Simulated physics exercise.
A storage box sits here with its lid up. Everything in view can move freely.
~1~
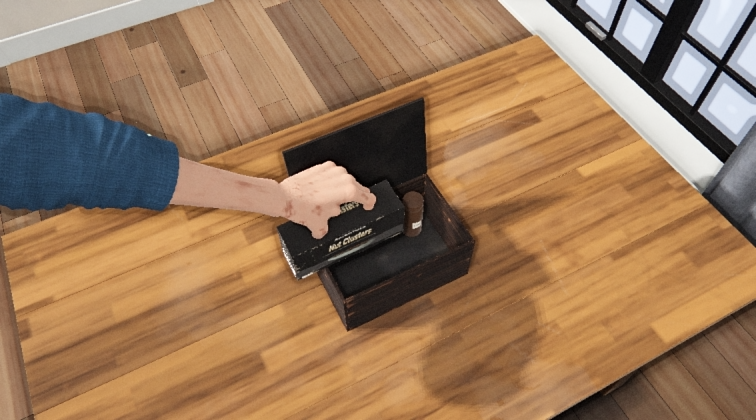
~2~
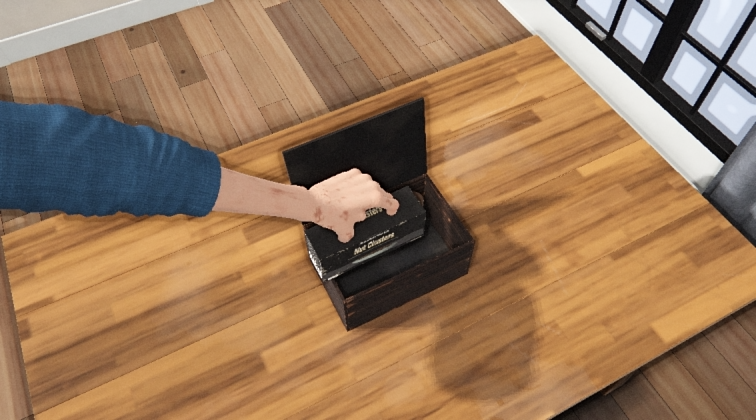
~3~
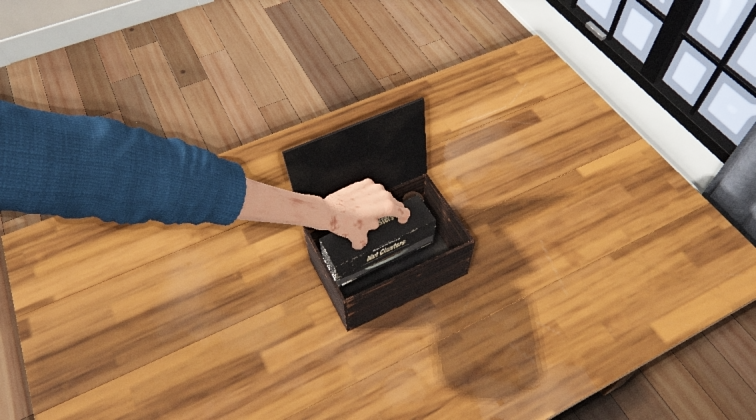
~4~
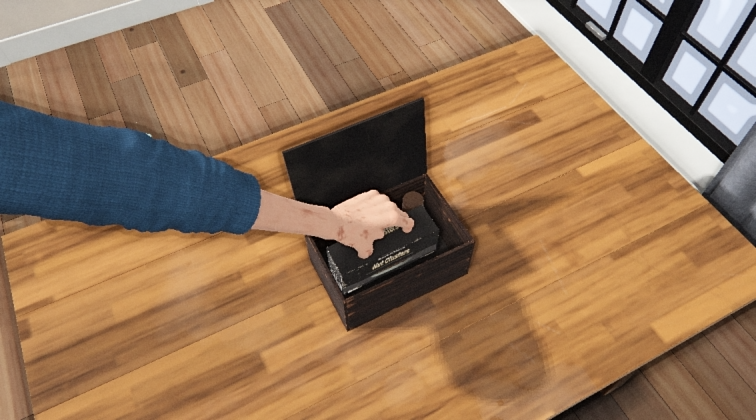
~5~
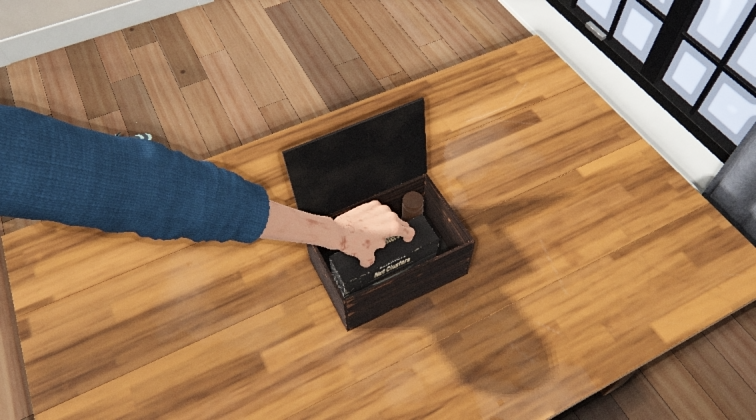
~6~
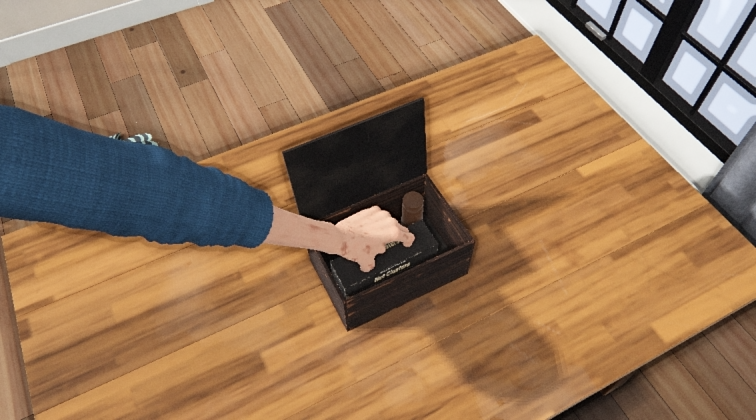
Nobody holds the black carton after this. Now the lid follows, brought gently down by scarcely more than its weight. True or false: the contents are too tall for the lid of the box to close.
False.
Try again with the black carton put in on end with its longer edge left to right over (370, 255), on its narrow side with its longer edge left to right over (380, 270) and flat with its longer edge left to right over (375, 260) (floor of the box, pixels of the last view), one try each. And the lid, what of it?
So: First open, second shut tight, third shut tight.
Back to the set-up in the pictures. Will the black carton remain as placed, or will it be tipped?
Well, it stays just as set.
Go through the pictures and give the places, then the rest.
In the first frame, coming down; black carton (343, 230); brown shaker (412, 215).
In the second frame, coming down; black carton (367, 233).
In the third frame, coming down; black carton (378, 241).
In the fourth frame, coming down; black carton (383, 249).
In the fifth frame, coming down; black carton (385, 258); brown shaker (412, 215).
In the sixth frame, in place under the hand; black carton (385, 263); brown shaker (412, 215).
Then, 1.40 s later than the last frame, lid 72° above the rim.
Then, 1.90 s later than the last frame, lid 35° above the rim.
When it is over, lid shut; both as before. End places, in pixels of the last picture, black carton near (385, 263).
